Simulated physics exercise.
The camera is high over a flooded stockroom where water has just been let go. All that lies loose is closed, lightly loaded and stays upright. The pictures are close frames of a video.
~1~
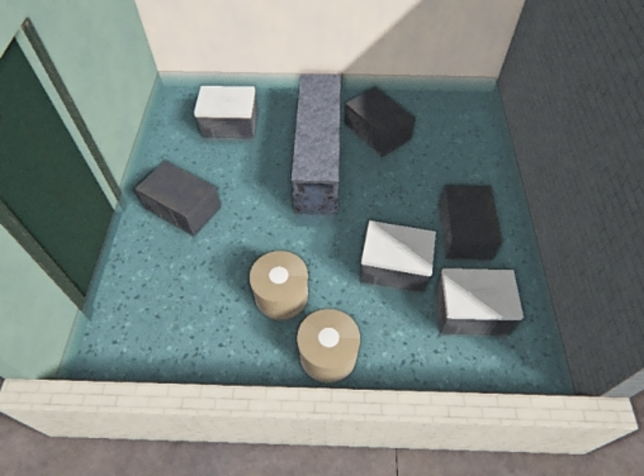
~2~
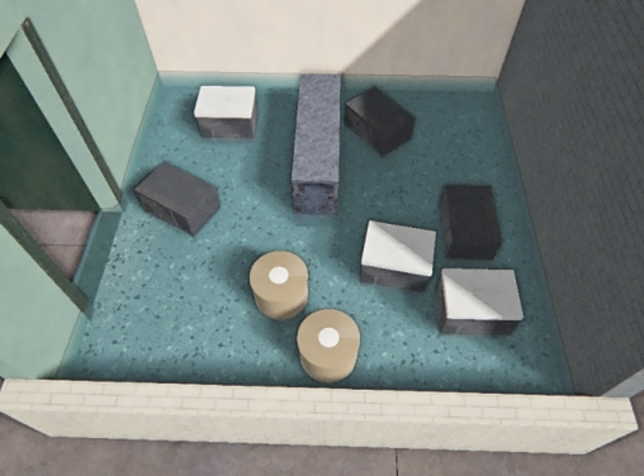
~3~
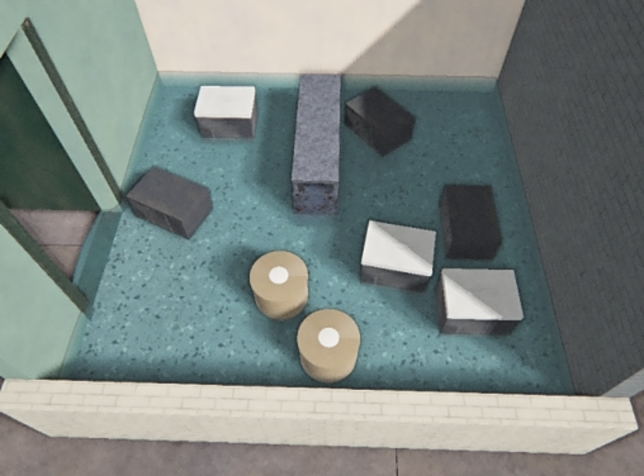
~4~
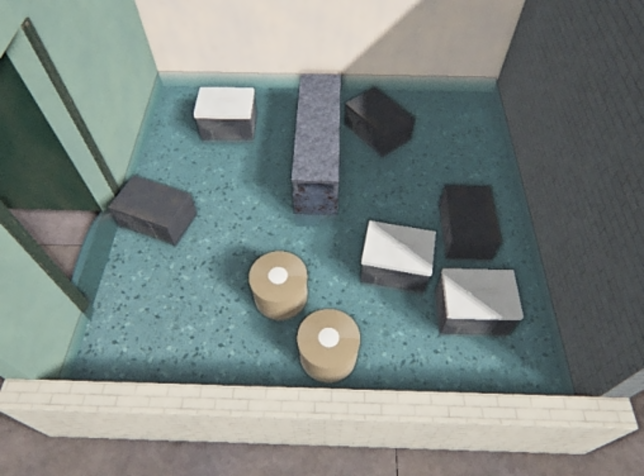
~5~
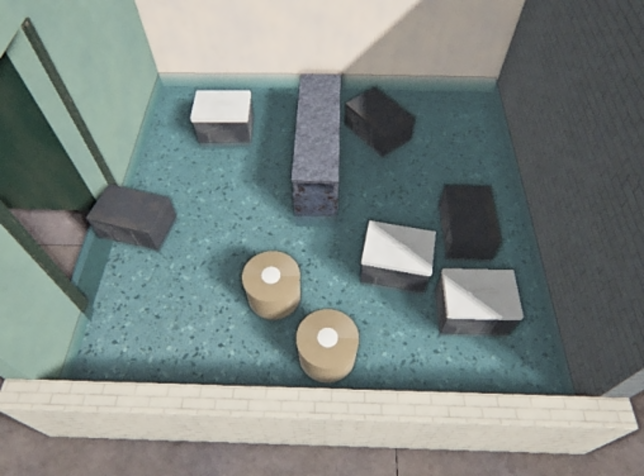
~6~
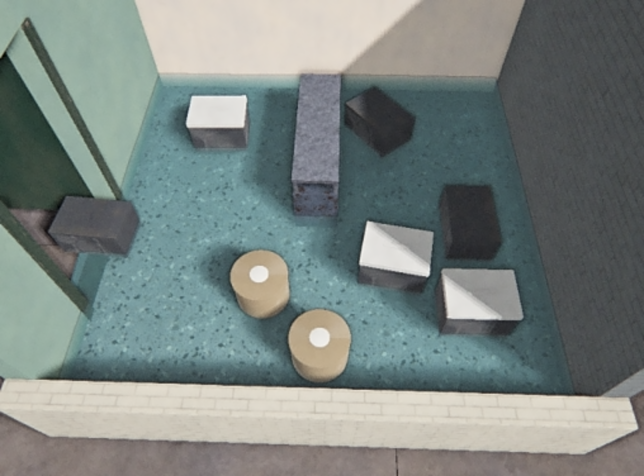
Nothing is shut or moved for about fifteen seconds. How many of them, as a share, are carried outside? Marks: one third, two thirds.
Share: Between one and two thirds.
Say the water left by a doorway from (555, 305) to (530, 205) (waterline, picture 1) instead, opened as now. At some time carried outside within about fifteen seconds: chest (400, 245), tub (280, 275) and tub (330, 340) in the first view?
One after the other: Through, yes, washed out.
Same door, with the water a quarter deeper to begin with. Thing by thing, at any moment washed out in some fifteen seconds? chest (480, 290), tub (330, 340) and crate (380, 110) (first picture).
In that order: Kept in, yes, kept in.
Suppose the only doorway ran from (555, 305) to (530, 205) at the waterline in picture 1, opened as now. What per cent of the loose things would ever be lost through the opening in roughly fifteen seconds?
I make it 80 per cent.
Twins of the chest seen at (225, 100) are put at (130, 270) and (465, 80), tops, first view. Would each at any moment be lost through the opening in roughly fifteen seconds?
In turn: Carried outside, inside.
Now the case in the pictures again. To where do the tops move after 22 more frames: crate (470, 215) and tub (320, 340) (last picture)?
Close to (416, 261) and (99, 285).
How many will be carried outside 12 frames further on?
It comes to 2.
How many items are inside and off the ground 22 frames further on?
It comes to 5.
A moment on, 1 of 8 are out; 7 afloat.
Next, 2 of 8 are out; 6 afloat.
Later, 3 of 8 are out; 5 afloat.
In the end, 5 of 8 are out; 3 afloat.
